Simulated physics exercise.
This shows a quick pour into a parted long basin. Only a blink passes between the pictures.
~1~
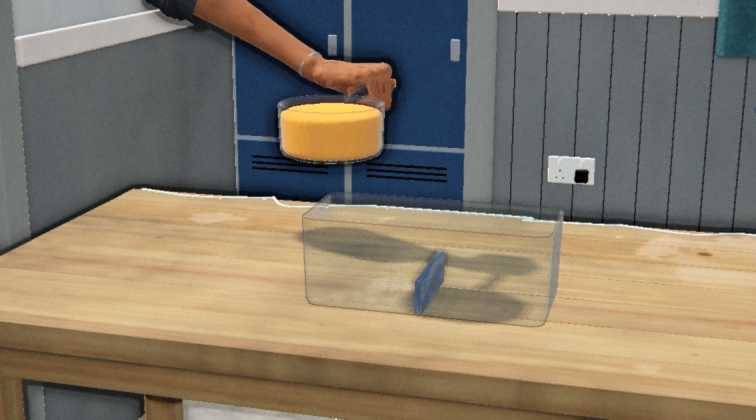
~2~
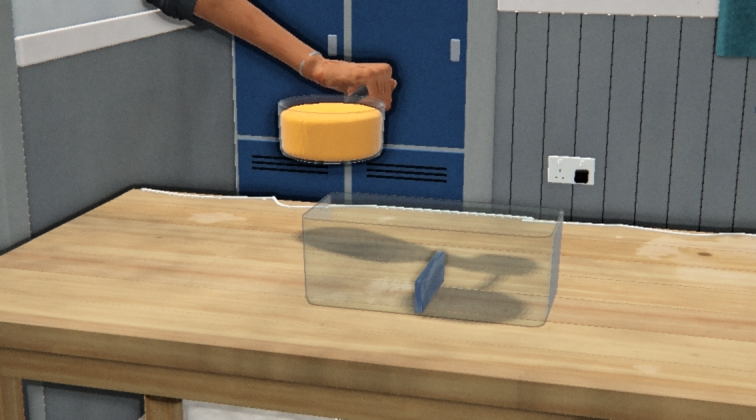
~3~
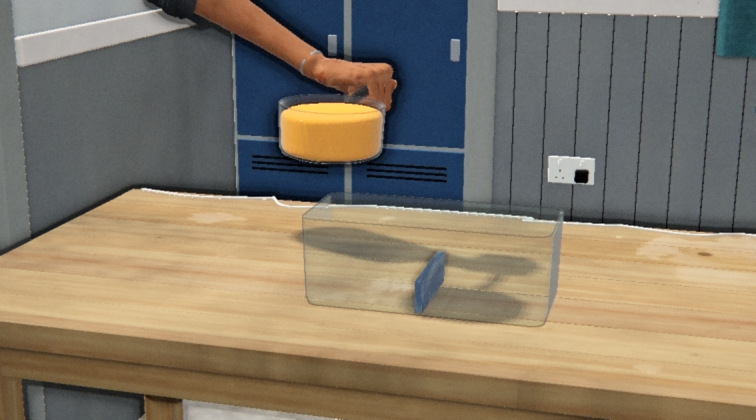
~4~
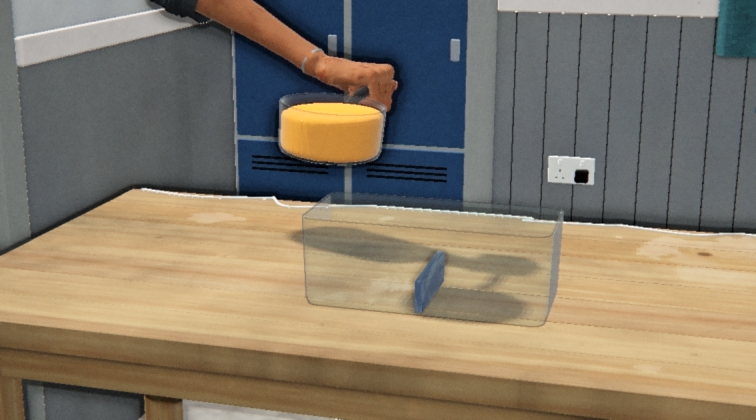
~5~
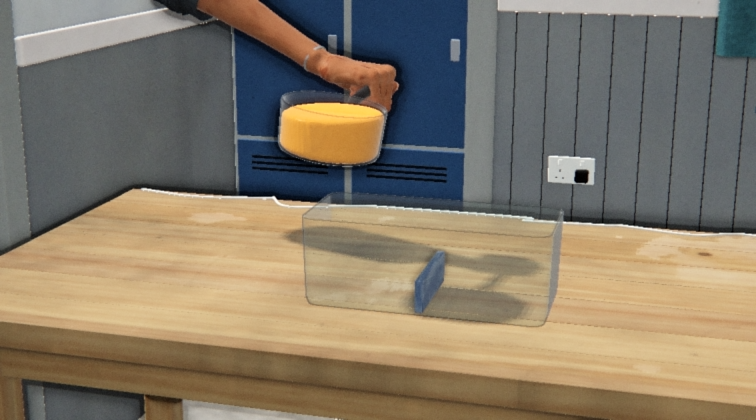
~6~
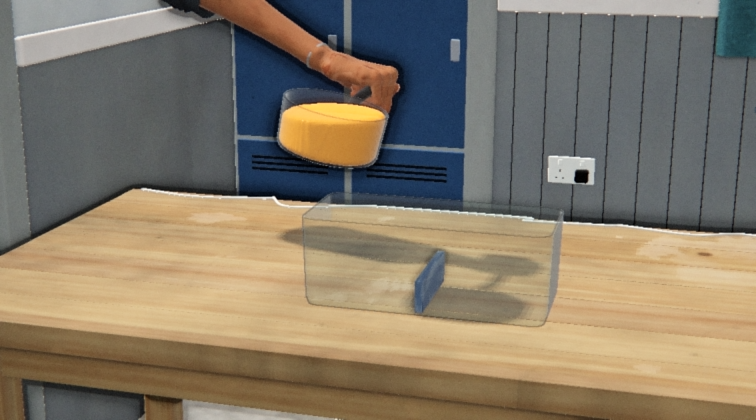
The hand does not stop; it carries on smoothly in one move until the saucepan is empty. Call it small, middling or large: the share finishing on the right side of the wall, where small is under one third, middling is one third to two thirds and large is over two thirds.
Middling.
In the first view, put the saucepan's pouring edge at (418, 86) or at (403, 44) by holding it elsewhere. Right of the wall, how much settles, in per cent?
It comes out at around 85 percent and then around 80 percent.
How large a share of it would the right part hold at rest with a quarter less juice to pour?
Near 20 parts in a hundred.
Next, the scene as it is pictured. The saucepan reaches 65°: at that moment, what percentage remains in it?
About 55 % remains.
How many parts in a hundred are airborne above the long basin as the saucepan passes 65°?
Estimated: 30 per cent or thereabouts.
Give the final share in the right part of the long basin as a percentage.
Some 40 per cent.
A moment on, the saucepan is tipped part way and 54 per cent is still to pour, 8 is left of the wall and 7 right of it.
Next, the saucepan is tipped on its side and 12 per cent is still to pour, 40 is left of the wall and 41 right of it.
Then the saucepan is tipped on its side and 2 per cent is still to pour, 55 is left of the wall and 42 right of it.
Later the saucepan is tipped on its side and 0 per cent is still to pour, 57 is left of the wall and 42 right of it.
In the end 58 per cent lies left of the wall, 42 right of it and 0 outside.
